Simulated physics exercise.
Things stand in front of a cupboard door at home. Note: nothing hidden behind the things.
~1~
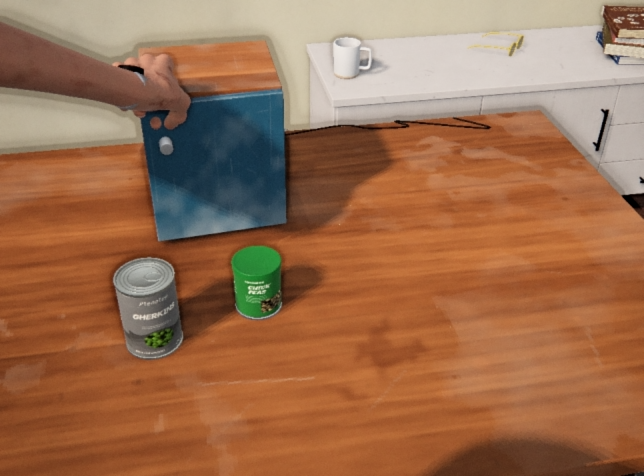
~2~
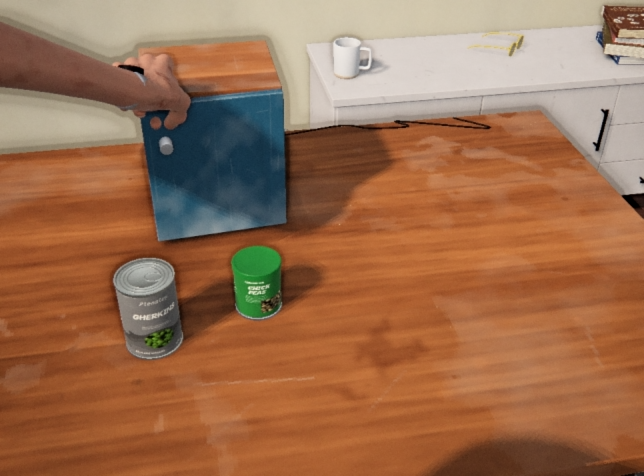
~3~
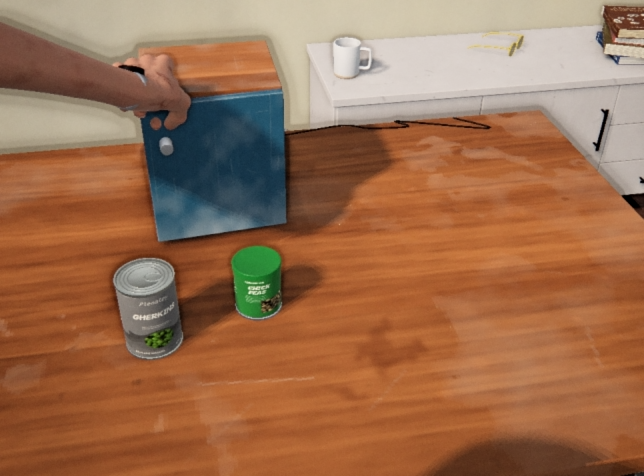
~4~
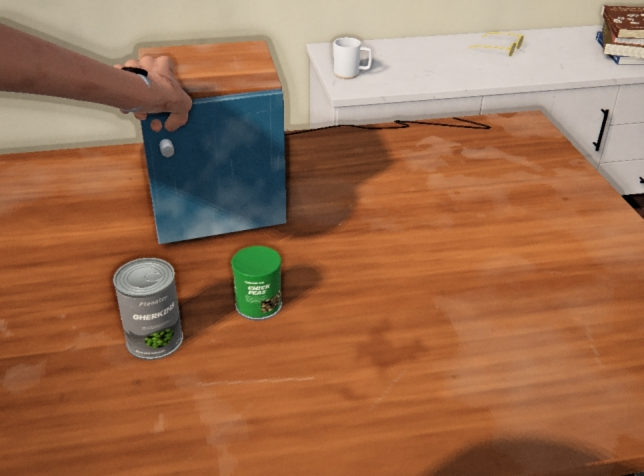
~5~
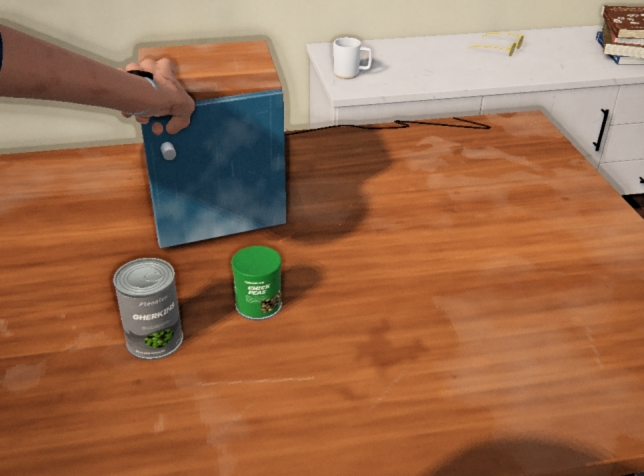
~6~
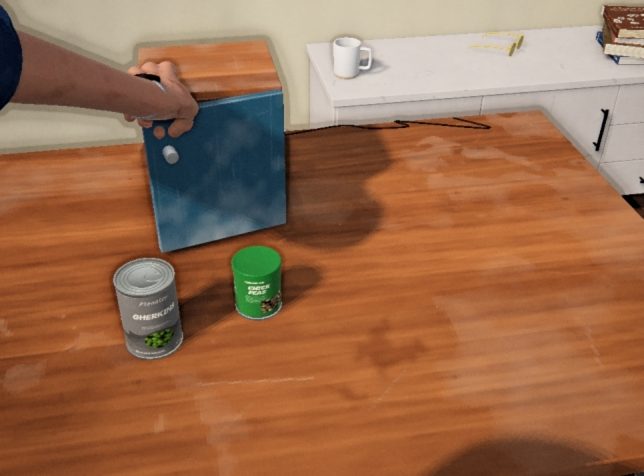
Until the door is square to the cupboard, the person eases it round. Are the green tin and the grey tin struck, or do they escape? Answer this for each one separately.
As it turns out, the green tin is struck, the grey tin escapes.
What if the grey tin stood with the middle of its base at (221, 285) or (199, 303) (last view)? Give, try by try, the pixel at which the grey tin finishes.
Near (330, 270) and (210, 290).
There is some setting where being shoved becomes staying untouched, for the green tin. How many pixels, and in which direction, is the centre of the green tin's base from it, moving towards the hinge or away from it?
That's a shift of close to 20 pixels downward.
Then, 1.28 s later than the last frame, door 69° open; green tin shifted a little near (281, 288); grey tin at rest near (150, 309).
When it is over, the green tin gets shoved, near (333, 289); the grey tin stays untouched, near (150, 309).
